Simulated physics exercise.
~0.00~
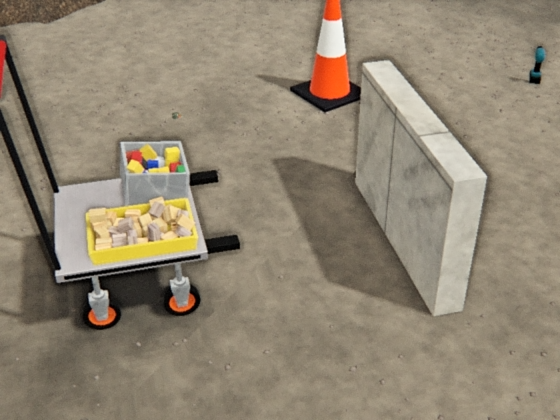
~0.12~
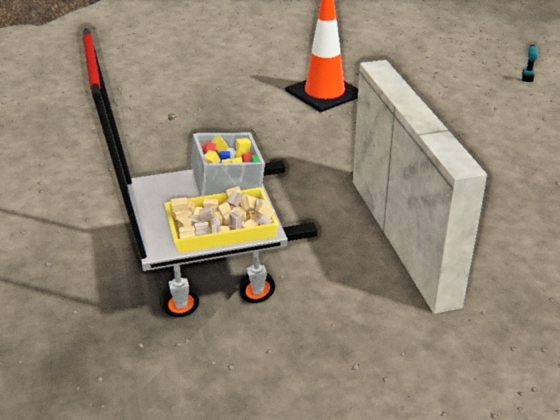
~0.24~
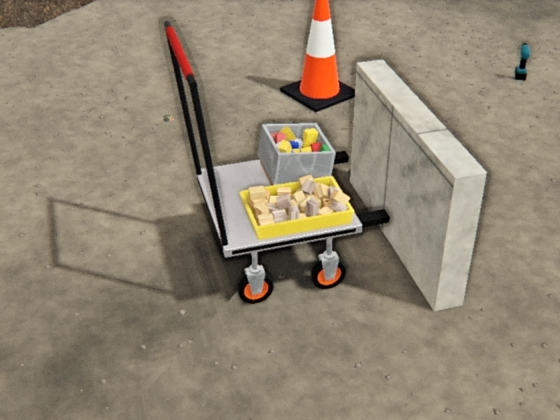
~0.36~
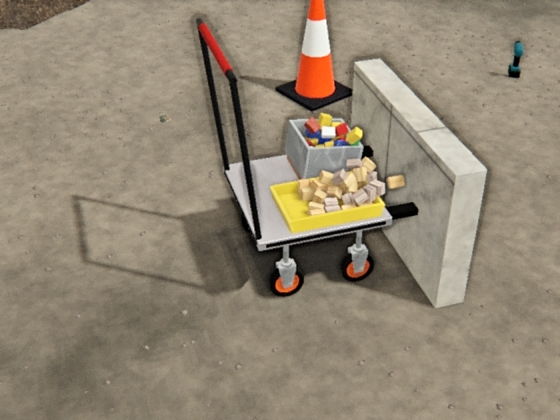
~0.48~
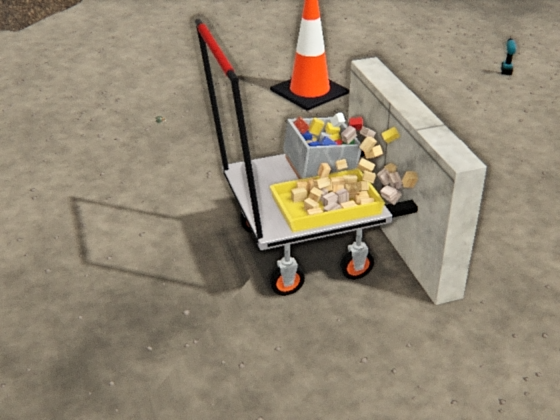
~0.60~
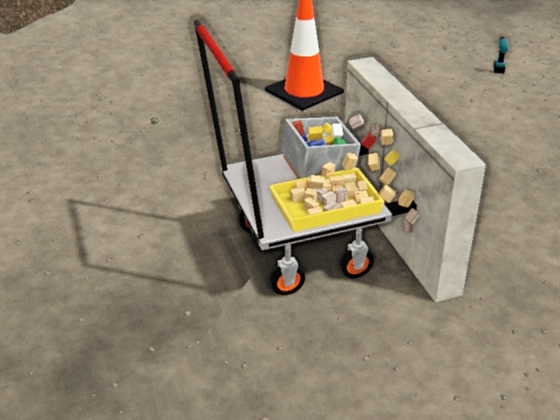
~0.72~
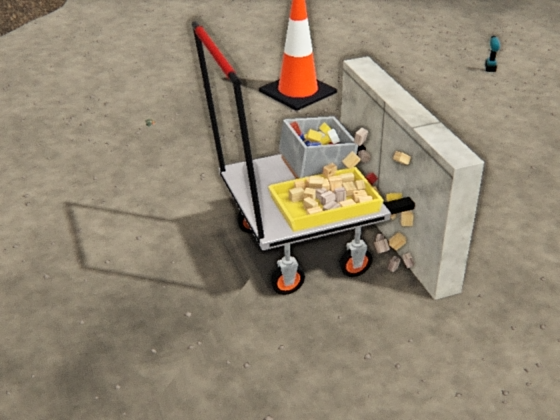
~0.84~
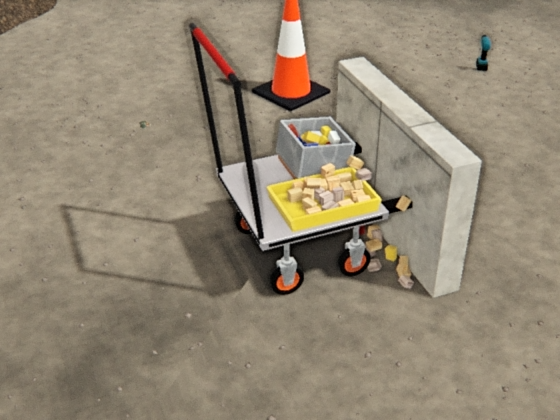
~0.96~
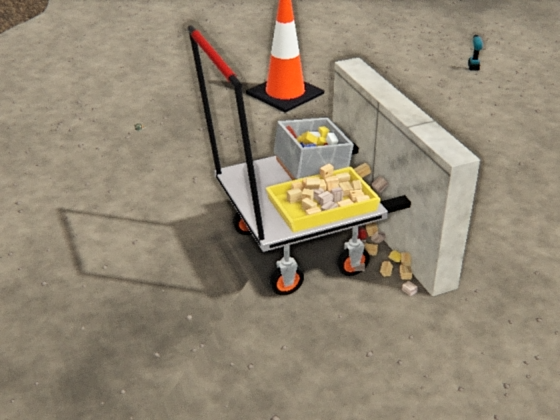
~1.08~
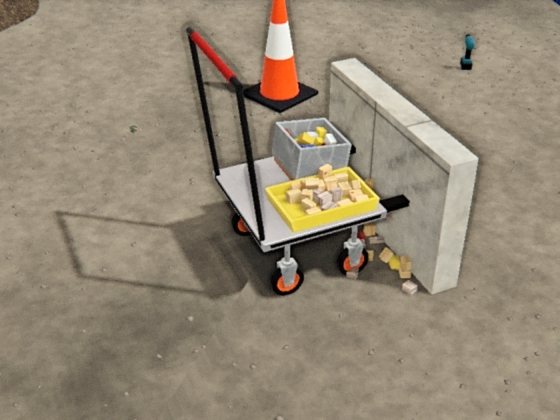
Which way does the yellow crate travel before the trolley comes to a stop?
The yellow crate travels to the right, riding on the trolley toward the wall.
